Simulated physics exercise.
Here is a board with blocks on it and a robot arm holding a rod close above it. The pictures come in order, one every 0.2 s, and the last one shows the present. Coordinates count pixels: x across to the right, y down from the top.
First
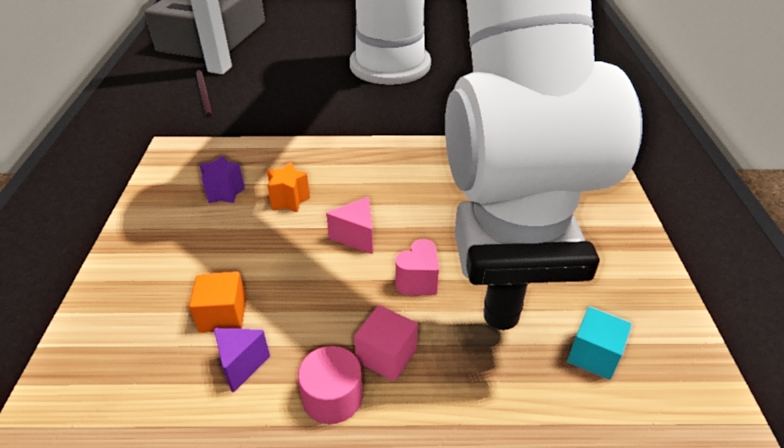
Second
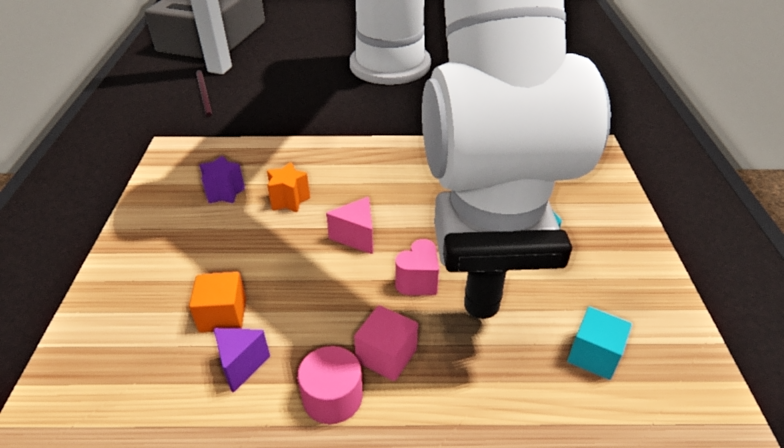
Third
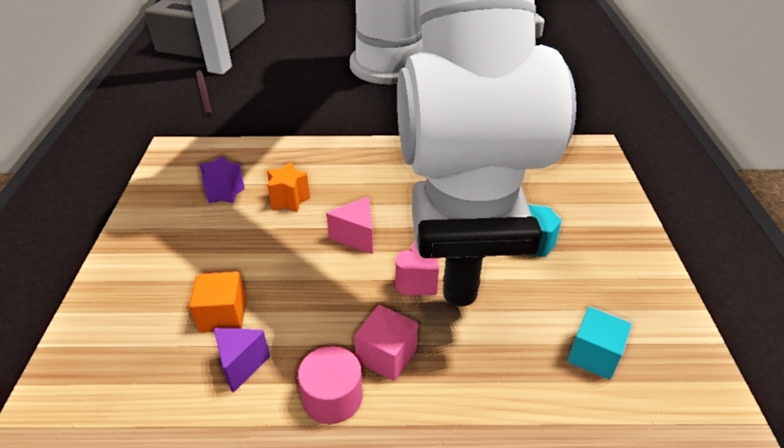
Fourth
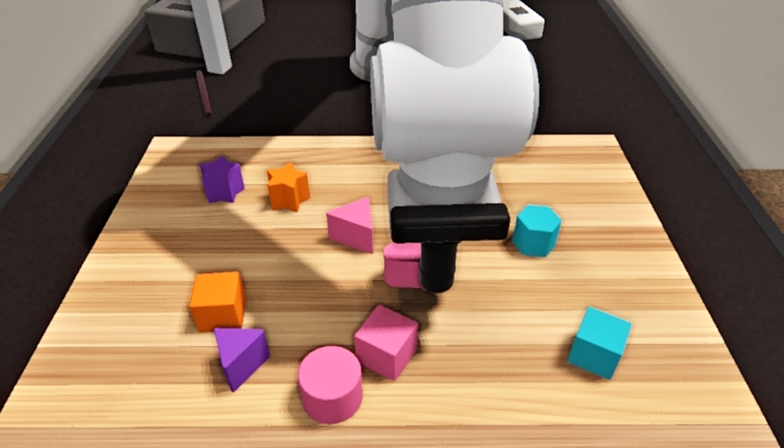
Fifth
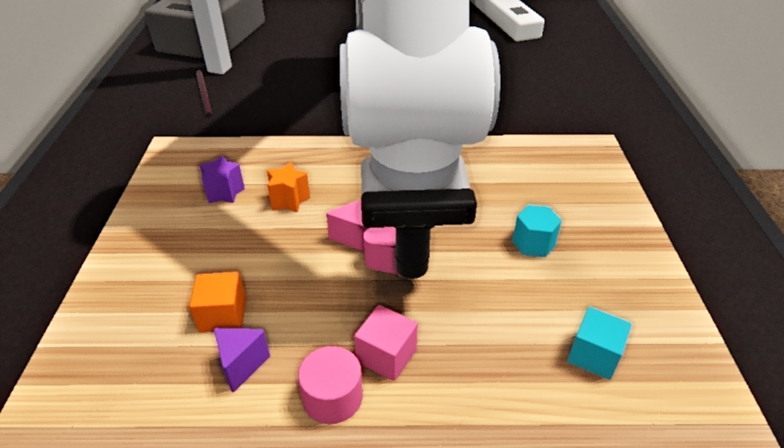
On a wooden board, a robot arm's rod moves left, pushing the pink heart up-left.
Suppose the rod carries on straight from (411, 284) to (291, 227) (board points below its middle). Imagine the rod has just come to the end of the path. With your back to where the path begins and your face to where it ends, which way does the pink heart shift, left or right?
It's pushed right.
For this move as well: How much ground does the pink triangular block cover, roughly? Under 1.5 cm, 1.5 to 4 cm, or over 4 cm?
Over 4 cm.
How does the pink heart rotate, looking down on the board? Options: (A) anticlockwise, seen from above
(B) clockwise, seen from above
Option B.
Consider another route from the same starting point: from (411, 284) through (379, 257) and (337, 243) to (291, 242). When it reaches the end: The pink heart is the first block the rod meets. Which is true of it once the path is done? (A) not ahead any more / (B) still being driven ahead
My answer is option B.
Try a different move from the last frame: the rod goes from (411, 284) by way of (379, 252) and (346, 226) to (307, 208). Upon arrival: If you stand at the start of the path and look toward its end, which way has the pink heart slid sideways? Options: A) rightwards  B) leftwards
The correct letter is B.
The first path, step by step. One third of the way, rod at (366, 248); pink triangular block at (333, 190), turned 35° clockwise; pink heart at (345, 215).
Two thirds of the way, rod at (326, 229); pink triangular block at (322, 176), turned 90° clockwise; pink heart at (309, 197).
At the end, rod at (288, 211); orange star block at (282, 162), turned 25° anticlockwise; pink triangular block at (323, 169), turned 120° clockwise; pink square piece still; pink heart at (291, 181), turned 65° clockwise.
